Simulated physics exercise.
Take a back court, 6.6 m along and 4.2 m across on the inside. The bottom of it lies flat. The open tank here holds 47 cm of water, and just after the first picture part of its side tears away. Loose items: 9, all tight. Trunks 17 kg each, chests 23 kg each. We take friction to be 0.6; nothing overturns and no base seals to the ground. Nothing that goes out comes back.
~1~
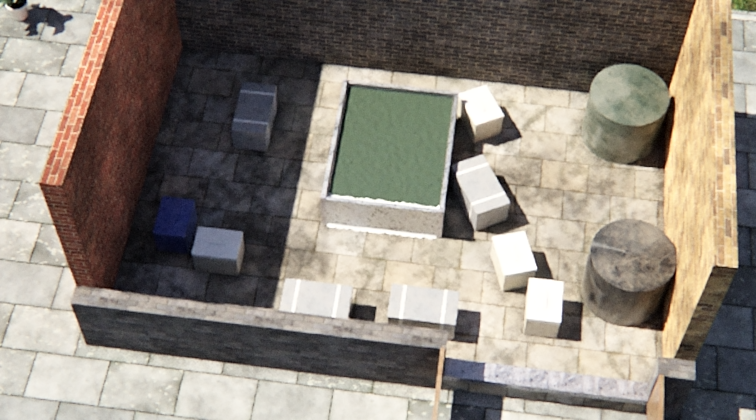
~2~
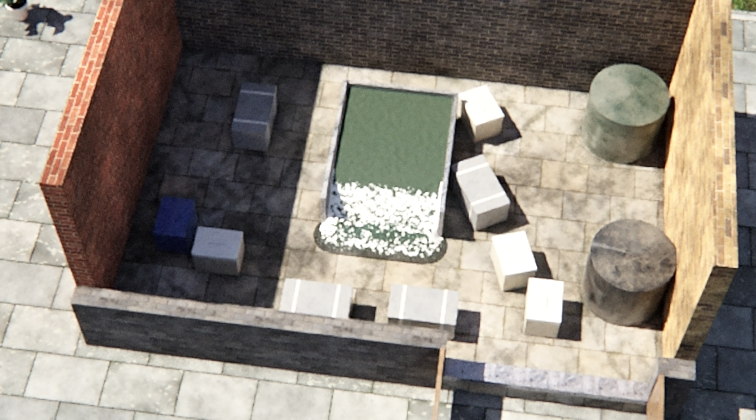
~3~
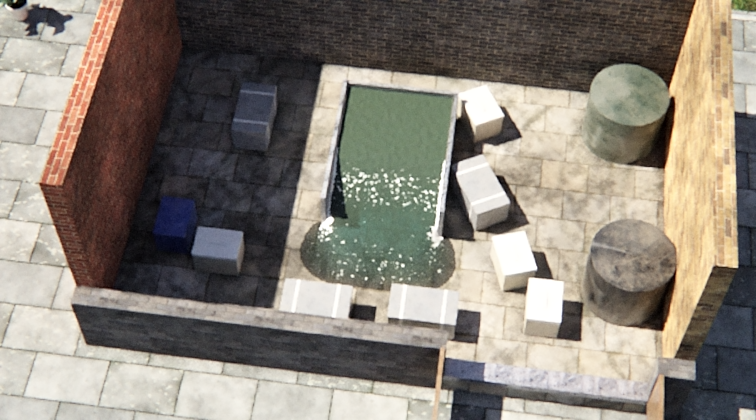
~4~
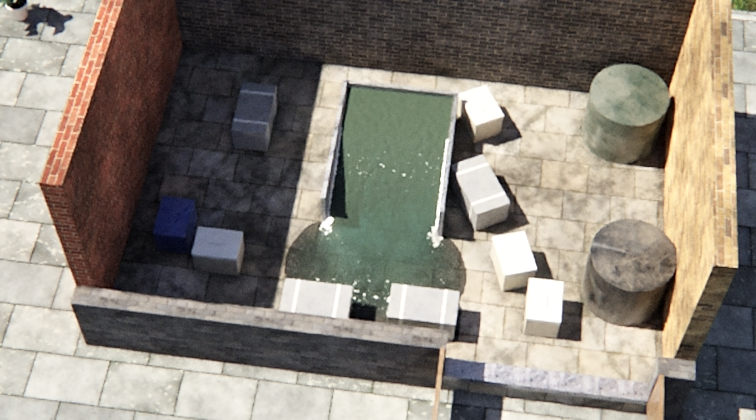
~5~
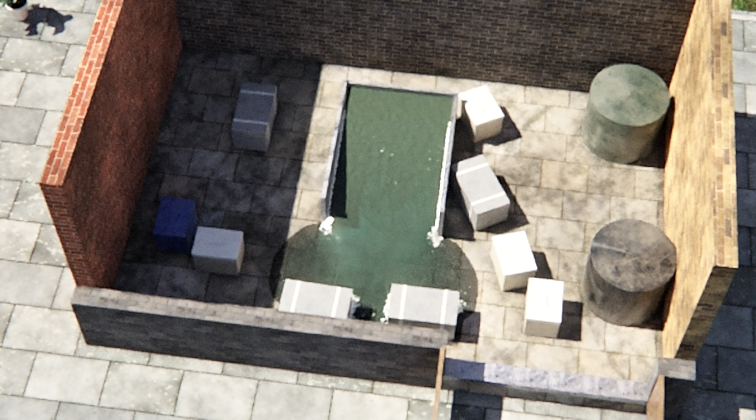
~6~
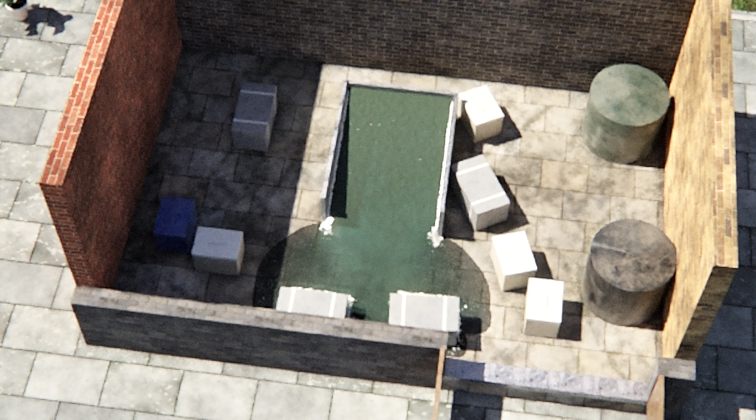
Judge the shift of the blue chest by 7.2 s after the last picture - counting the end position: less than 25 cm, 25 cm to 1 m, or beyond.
It will cover a modest distance.
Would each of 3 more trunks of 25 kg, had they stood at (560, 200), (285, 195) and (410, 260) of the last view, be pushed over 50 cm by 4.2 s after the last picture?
The first one ends up inside that, the second inside that, the third beyond that.
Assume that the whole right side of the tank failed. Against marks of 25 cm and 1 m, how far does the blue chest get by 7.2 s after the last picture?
So, for the blue chest: It holds steady.
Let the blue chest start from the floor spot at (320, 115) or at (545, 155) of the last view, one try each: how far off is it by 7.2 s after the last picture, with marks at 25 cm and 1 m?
One try each gives this: It remains roughly in place, then it remains roughly in place.
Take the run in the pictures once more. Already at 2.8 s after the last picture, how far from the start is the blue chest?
Displacement by then near 10 cm.
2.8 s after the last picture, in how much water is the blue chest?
I'd put it at about 7 cm.
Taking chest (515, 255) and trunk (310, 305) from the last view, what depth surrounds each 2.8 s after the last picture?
Depth approx. 5 cm / 14 cm.
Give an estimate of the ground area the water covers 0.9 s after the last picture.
Some 8.5 m2.
Then, 0.9 s after the last picture the blue chest is near (174, 216), 0.0 m from its start, aground; 0 of 9 are out; 2 afloat.
Then, 2.8 s after the last picture the blue chest is near (179, 210), 0.1 m from its start, aground; 1 of 9 are out; 1 afloat.
Then, 4.8 s after the last picture the blue chest is near (199, 187), 0.5 m from its start, aground; 1 of 9 are out; 1 afloat.
Then, 7.2 s after the last picture the blue chest is near (199, 187), 0.5 m from its start, aground; 1 of 9 are out; 1 afloat.
